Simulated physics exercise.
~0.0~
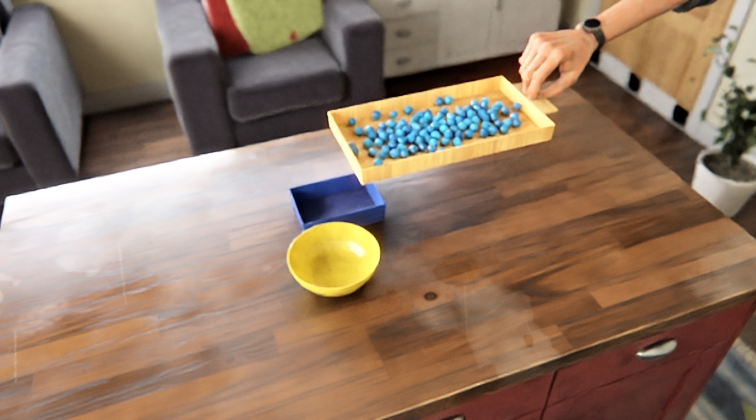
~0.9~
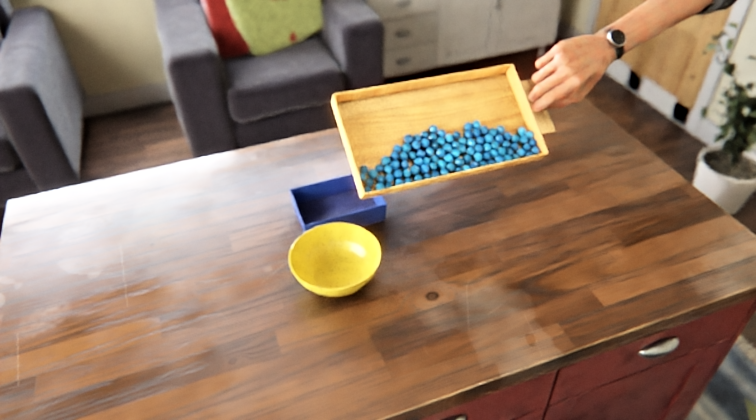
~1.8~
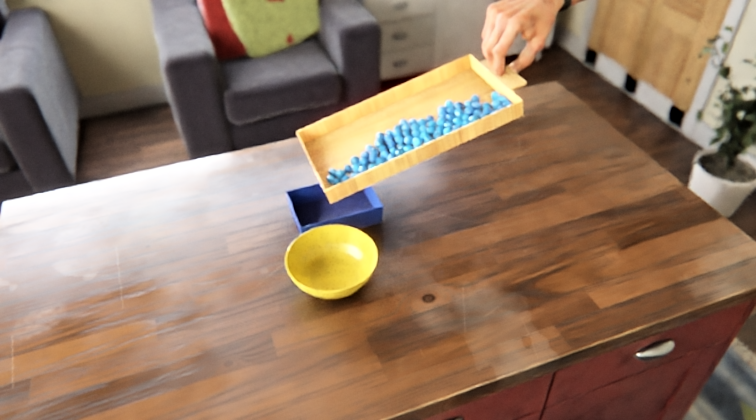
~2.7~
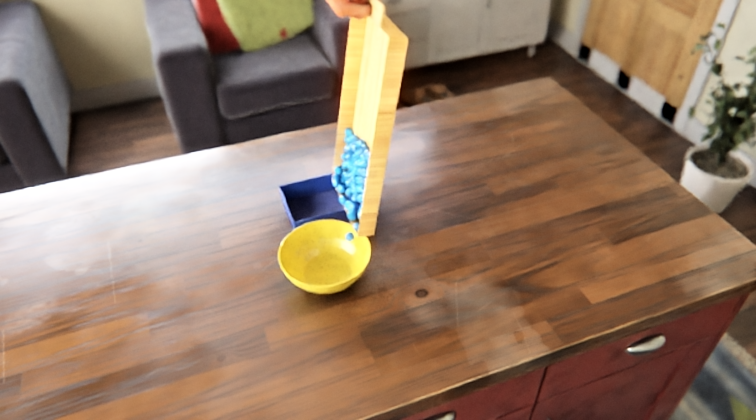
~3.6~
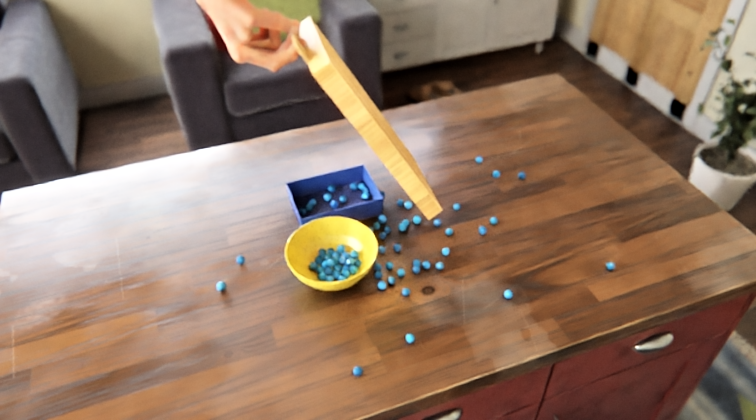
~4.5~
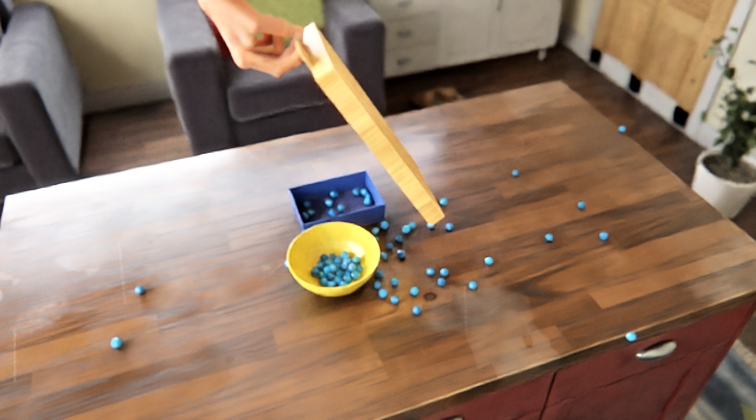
To begin with, a hand holds a wooden tray of small blue balls above a table where a yellow bowl and a blue tin stand. The hand tips the tray partway, and the balls slide together along its lower edge but stay inside. The tray then eases back somewhat and shifts left. Next it swings steeply, its low end near the bowl, and the balls begin to pour out. Some land in the bowl and fewer in the tin, while many scatter across the tabletop. Finally the emptied tray stays tilted as stray balls roll farther outward.
